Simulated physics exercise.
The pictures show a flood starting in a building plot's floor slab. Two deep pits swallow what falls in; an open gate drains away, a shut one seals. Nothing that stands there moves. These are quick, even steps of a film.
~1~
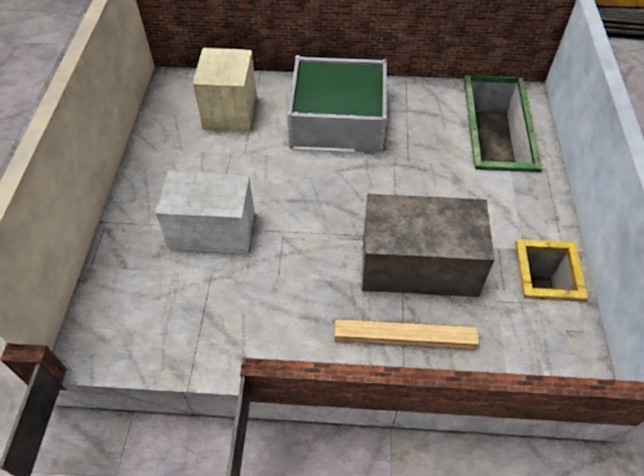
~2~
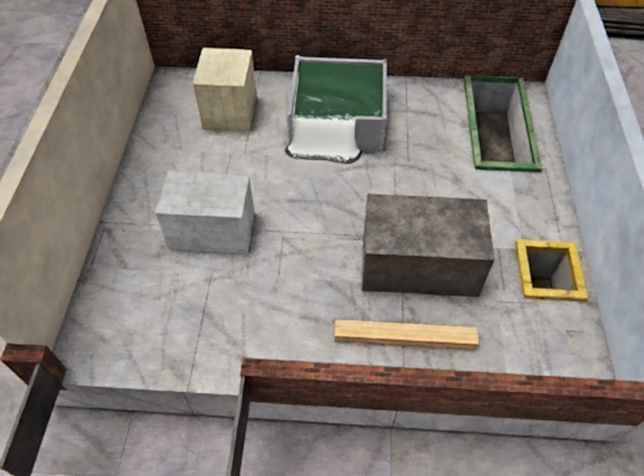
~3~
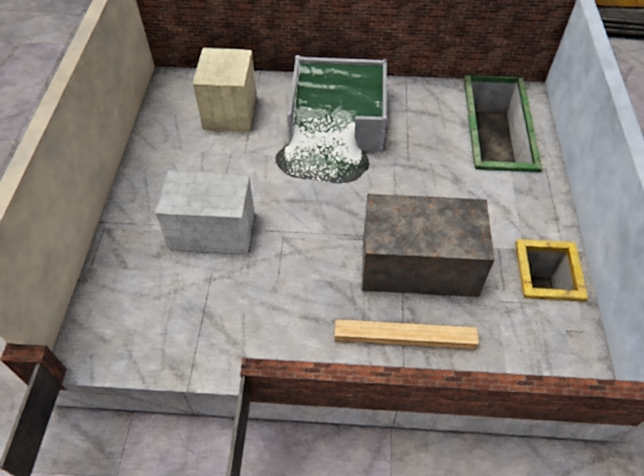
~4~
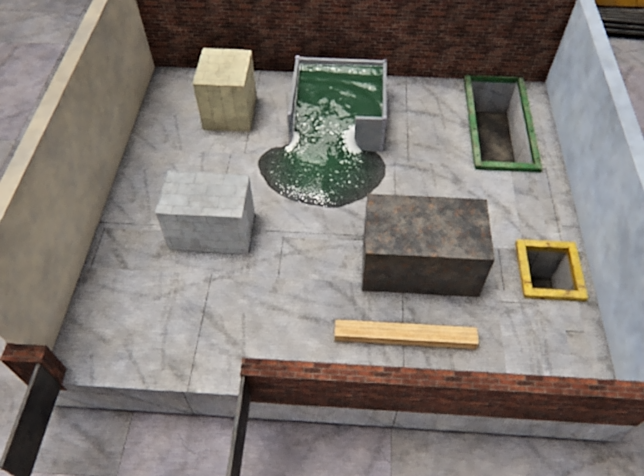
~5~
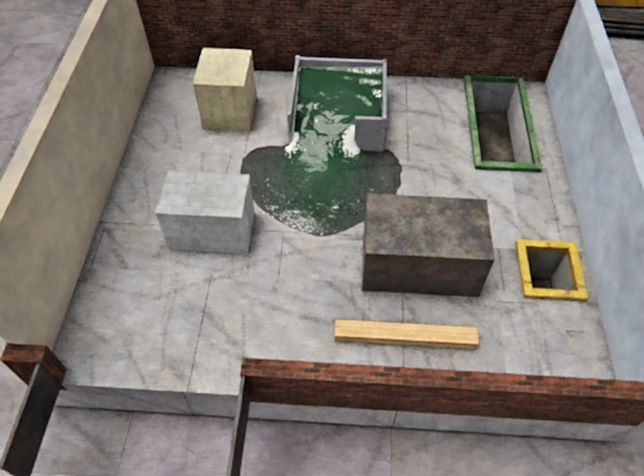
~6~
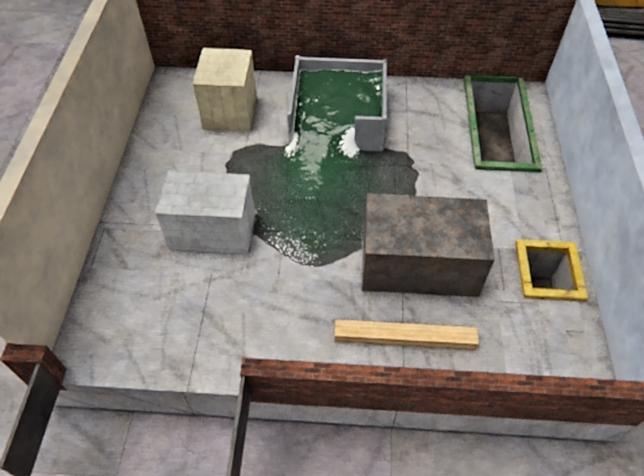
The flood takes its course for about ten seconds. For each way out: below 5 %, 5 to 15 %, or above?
In the end: The gate takes above 15 %; the green pit takes not even 5 %; the yellow pit takes not even 5 %.
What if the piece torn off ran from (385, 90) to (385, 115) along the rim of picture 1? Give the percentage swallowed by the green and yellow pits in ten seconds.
Parts in a hundred: Green 35, yellow 2.
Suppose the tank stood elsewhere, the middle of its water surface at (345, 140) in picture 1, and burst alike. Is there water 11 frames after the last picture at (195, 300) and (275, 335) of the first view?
One after the other: Flooded, under water.
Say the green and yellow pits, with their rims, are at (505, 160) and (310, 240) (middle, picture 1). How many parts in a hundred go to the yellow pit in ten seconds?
In per cent: Yellow 20.
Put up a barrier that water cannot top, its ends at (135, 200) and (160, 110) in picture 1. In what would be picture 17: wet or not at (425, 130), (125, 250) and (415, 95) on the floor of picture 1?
One after the other: No water, not flooded, clear.
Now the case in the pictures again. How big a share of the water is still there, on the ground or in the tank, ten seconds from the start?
I make it 76 per cent.
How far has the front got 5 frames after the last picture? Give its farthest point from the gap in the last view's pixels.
At about (248, 379).
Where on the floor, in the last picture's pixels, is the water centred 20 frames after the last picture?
Close to (319, 218).
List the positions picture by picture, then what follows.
Still water in the tank at (339, 90), in the first frame.
Water pours out at (323, 138) and has run to (356, 156), in the second frame.
The front is at (355, 176), out from the gap at (323, 138), in the third frame.
The front is at (337, 204), out from the gap at (323, 140), in the fourth frame.
Water pours out at (323, 140) and has run to (328, 231), in the fifth frame.
The front is at (303, 260), out from the gap at (323, 139), in the sixth frame.
A moment on, water covers 25 % of the floor; the gate 0 %, the green pit 0 %, the yellow pit 0 %.
Next, water covers 35 % of the floor; the gate 3 %, the green pit 0 %, the yellow pit 0 %.
Then, water covers 55 % of the floor; the gate 10 %, the green pit 0 %, the yellow pit 0 %.
Later, water covers 70 % of the floor; the gate 18 %, the green pit 0 %, the yellow pit 0 %.
In the end, water covers 80 % of the floor; the gate 24 %, the green pit 0 %, the yellow pit 0 %.
